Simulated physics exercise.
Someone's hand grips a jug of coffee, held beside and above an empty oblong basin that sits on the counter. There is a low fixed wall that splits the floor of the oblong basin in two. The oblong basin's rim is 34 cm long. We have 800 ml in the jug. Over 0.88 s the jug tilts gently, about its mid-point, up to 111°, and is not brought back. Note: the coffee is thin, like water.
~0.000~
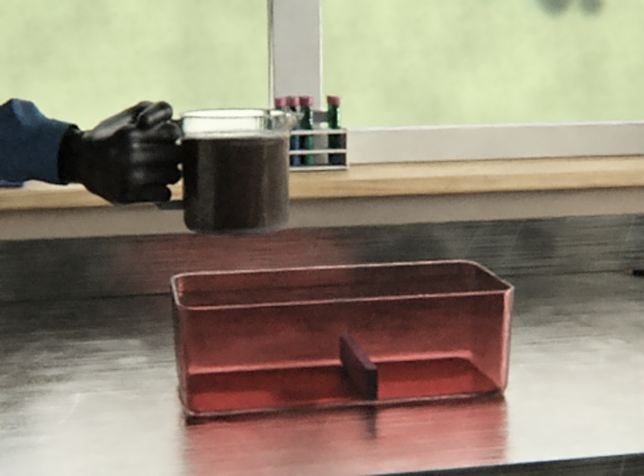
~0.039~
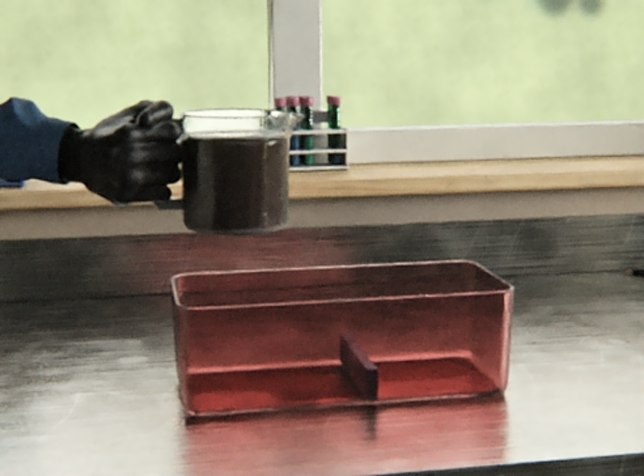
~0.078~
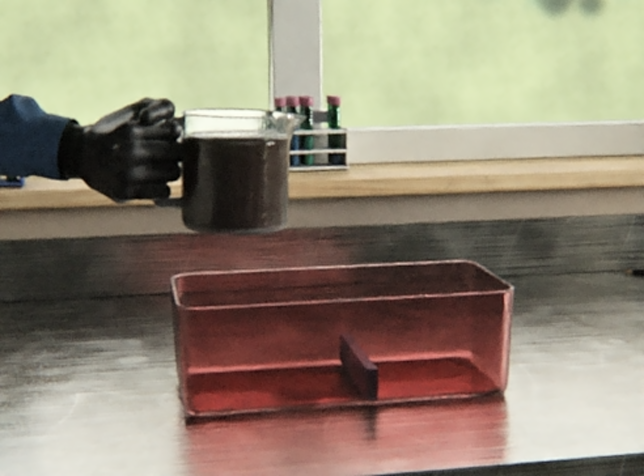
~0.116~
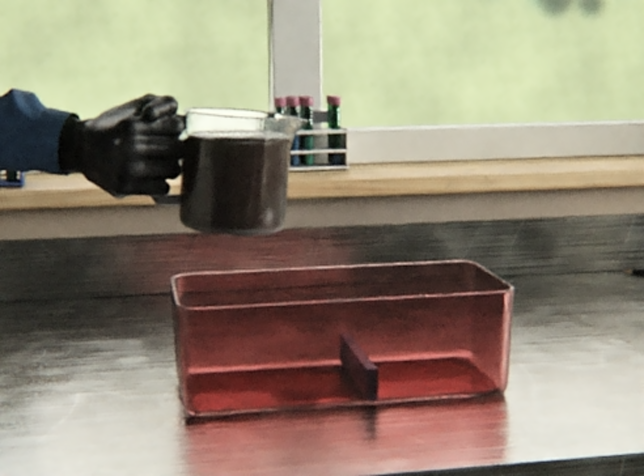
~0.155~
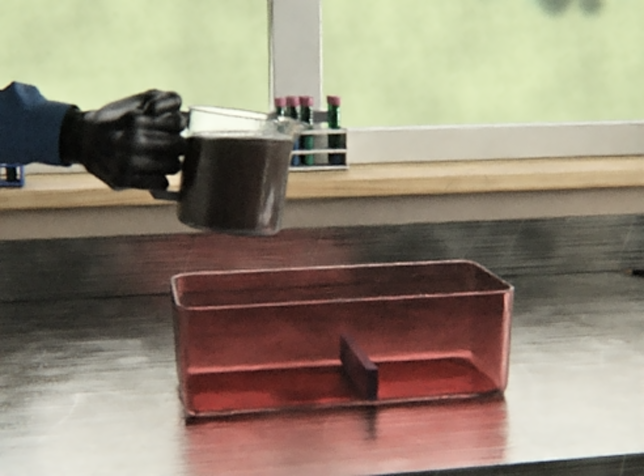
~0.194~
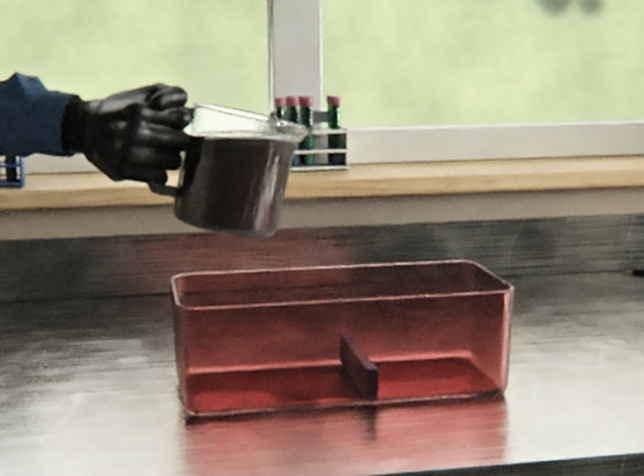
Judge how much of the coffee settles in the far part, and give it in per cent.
Some 52 per cent settles in the far part.
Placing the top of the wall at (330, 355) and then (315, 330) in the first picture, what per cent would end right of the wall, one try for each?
Respectively close to 80 and 90 %.
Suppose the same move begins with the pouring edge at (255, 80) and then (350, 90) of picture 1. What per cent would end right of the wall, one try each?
The first try gives around 10 percent, the second around 85 percent.
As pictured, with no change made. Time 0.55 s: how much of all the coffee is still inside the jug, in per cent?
Near 76 in a hundred.
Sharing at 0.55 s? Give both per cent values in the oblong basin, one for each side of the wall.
About 0 % left, 6 % right.
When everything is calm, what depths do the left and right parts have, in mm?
Roughly 14 mm on the left side and 20 mm on the right side.
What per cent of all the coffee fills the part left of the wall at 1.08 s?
I'd say near 44 percent.
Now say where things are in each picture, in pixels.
It leans 0°; its right rim is at (304, 114); the coffee meets the walls at (183, 135) and (285, 132); the oblong basin's rim runs from (175, 293) to (494, 277); the wall's top is at (358, 351), in the first picture.
It leans 1°; its right rim is at (304, 114); the coffee meets the walls at (183, 135) and (285, 133), in the second picture.
It leans 2°; its right rim is at (306, 116); the coffee meets the walls at (183, 135) and (286, 134), in the third picture.
It leans 5°; its right rim is at (308, 119); the coffee meets the walls at (186, 135) and (287, 135), in the fourth picture.
It leans 8°; its right rim is at (311, 124); the coffee meets the walls at (187, 135) and (291, 135), in the fifth picture.
It leans 13°; its right rim is at (314, 130); the coffee meets the walls at (189, 136) and (295, 137), in the sixth picture.
By 0.55 s the tilt is 77° and 75 per cent is still to pour, 0 is left of the wall and 6 right of it.
By 0.81 s the tilt is 109° and 18 per cent is still to pour, 21 is left of the wall and 46 right of it.
By 1.08 s the tilt is 111° and 1 per cent is still to pour, 44 is left of the wall and 52 right of it.
By 1.38 s the tilt is 111° and 0 per cent is still to pour, 47 is left of the wall and 52 right of it.
At rest 47 per cent lies left of the wall, 52 right of it and 1 outside.
